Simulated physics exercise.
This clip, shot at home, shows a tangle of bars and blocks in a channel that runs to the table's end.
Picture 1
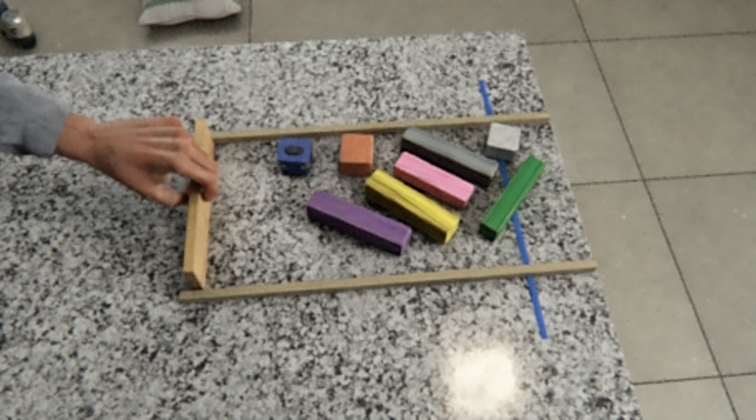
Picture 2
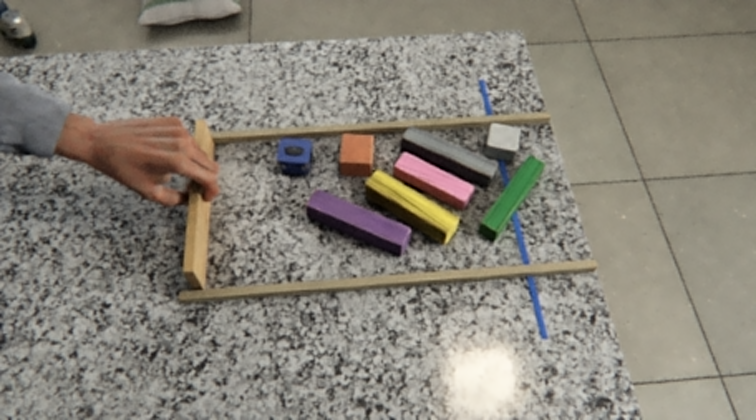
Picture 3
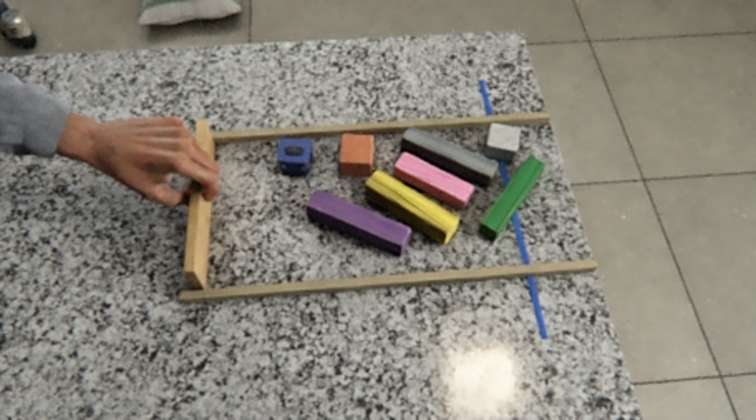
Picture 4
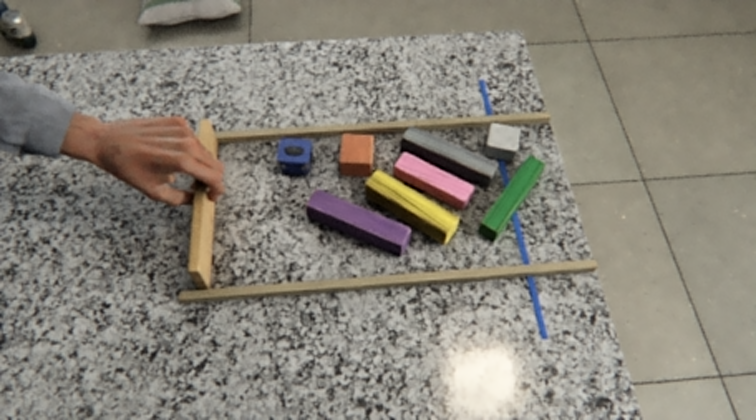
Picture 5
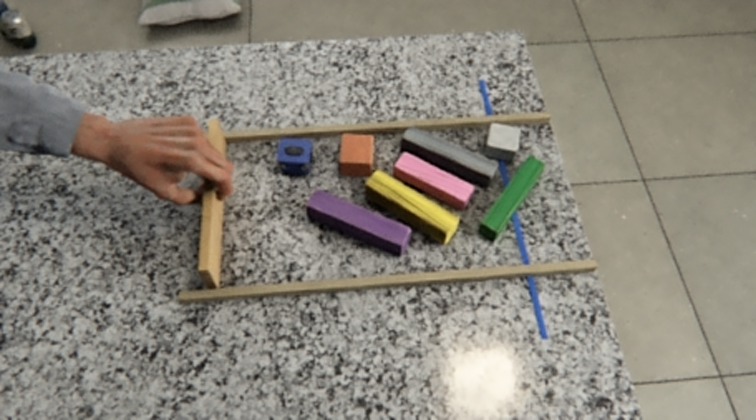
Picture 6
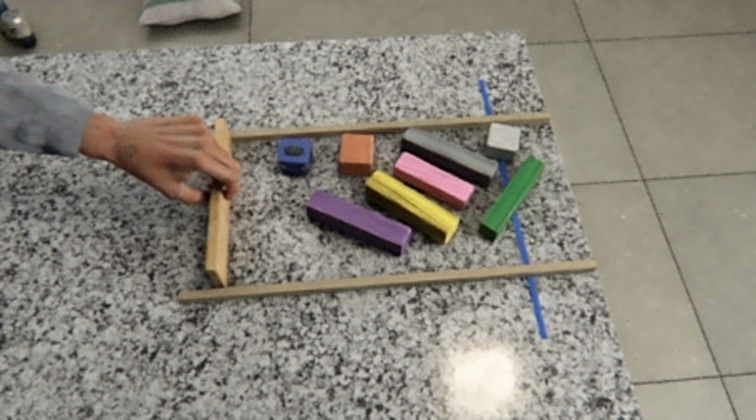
On a speckled stone tabletop, a hand slowly sliding a wooden board slightly right between two rails, the coloured blocks staying still.
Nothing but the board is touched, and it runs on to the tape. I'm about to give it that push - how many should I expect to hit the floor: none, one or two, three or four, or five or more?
Expect three or four.
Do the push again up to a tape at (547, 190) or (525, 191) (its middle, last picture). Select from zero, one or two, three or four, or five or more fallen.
In order, you'd get at least five falling, then at least five.
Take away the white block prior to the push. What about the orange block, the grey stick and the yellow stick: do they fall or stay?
Note: Orange block is on by the end; grey stick is off by the end; yellow stick is on by the end.
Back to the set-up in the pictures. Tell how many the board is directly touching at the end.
2 of them.
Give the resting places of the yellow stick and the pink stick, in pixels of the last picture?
The yellow stick at (544, 186), the pink stick at (564, 182).
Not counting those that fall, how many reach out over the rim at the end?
The number overhanging is 2.
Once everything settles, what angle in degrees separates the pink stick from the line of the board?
Roughly 5°.
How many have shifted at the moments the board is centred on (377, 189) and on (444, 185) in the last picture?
So 7, and at the other place 8.
Soon after, none off yet; white block at rest near (502, 143); green stick at rest near (513, 197); grey stick moving near (453, 156).
At rest, the number that fall off is three or four; fallen, grey stick, green stick and white block.
